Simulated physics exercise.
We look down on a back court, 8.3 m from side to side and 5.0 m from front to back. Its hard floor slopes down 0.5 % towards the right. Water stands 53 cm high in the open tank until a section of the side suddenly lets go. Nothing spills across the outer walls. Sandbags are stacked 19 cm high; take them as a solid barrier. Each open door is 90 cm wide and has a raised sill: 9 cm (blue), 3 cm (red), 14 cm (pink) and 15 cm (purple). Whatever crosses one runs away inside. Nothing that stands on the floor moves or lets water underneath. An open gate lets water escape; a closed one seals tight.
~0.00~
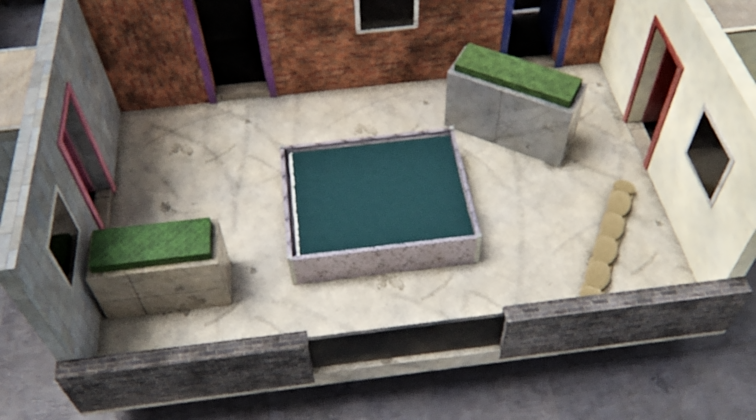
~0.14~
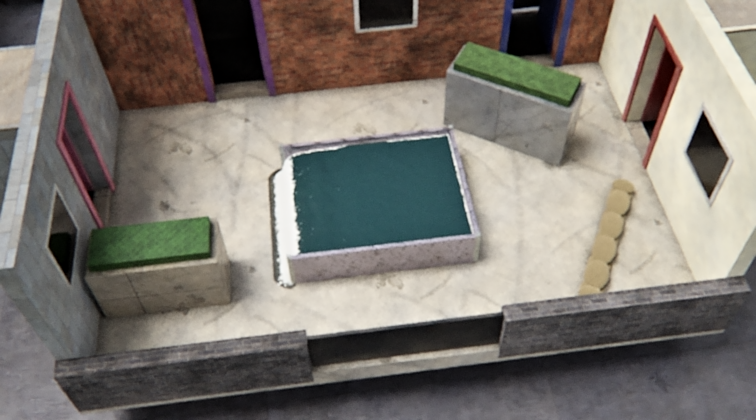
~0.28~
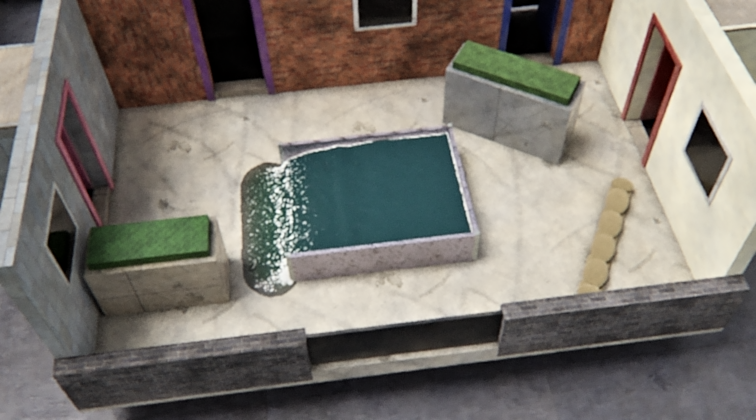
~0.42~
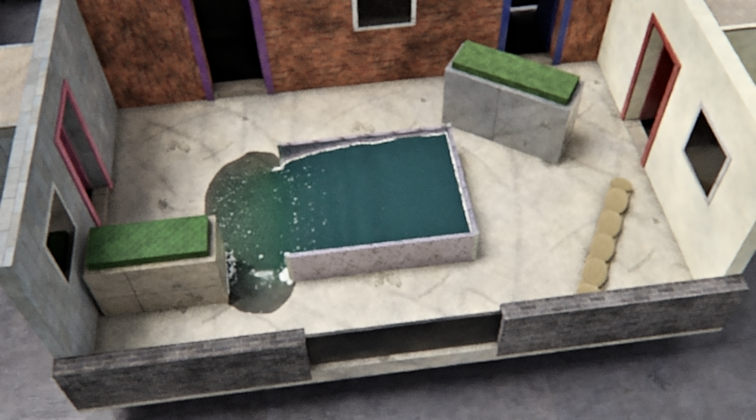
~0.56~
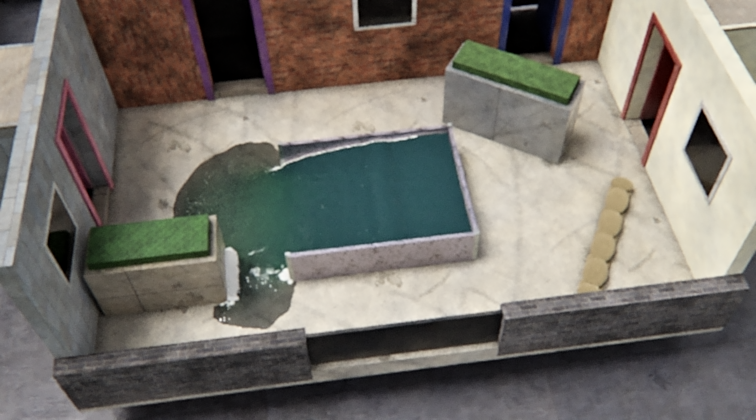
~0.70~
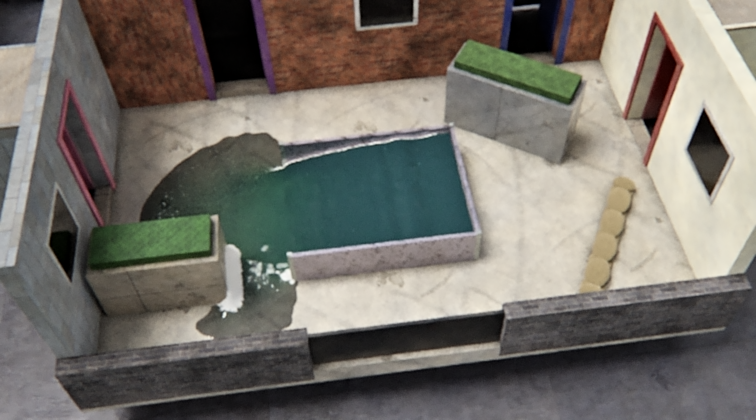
At the start, a low open tank of still, dark green water stands in a walled court between two grass-topped blocks. Its left side opens and white, foaming water pours out onto the pale floor. The rounded sheet then widens leftward, runs against the left block, and spreads both behind it and towards the front wall.
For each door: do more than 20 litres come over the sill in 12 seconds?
Door by door: At the blue door it does not reach the limit; at the red door it goes over the limit; at the pink door it goes over the limit; at the purple door it stays under the limit.
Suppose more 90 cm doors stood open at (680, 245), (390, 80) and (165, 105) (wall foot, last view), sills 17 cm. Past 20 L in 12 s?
In that order: Below, not over, past it.
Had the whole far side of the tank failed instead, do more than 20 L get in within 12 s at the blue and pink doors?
Then: Blue under, pink not over.
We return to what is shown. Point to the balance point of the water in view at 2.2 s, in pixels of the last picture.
Near (280, 225).
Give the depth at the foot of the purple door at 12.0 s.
Roughly 5.0 cm deep.
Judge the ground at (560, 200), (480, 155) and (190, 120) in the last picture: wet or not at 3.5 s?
In that order: Still dry, not reached, flooded.
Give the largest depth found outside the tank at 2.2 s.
Roughly 32 cm.
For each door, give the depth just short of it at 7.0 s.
In cm: Blue 4, red 0, pink 10, purple 11.
After 1.4 s water covers 25 % of the floor and is deepest (32 cm) near (244, 261); blue door not reached, red door not reached, pink door 29 cm at the sill, 11 L in, purple door not reached.
After 2.2 s water covers 35 % of the floor and is deepest (32 cm) near (120, 255); blue door not reached, red door not reached, pink door 31 cm at the sill, 72 L in, purple door 2 cm at the sill, 0 L in.
After 3.5 s water covers 45 % of the floor and is deepest (34 cm) near (121, 116); blue door not reached, red door not reached, pink door 24 cm at the sill, 161 L in, purple door 11 cm at the sill, 0 L in.
After 7.0 s water covers 85 % of the floor and is deepest (16 cm) near (605, 209); blue door 4 cm at the sill, 0 L in, red door not reached, pink door 10 cm at the sill, 188 L in, purple door 11 cm at the sill, 0 L in.
After 12.0 s water covers 95 % of the floor and is deepest (10 cm) near (643, 158); blue door 8 cm at the sill, 0 L in, red door 10 cm at the sill, 75 L in, pink door 4 cm at the sill, 188 L in, purple door 5 cm at the sill, 0 L in.
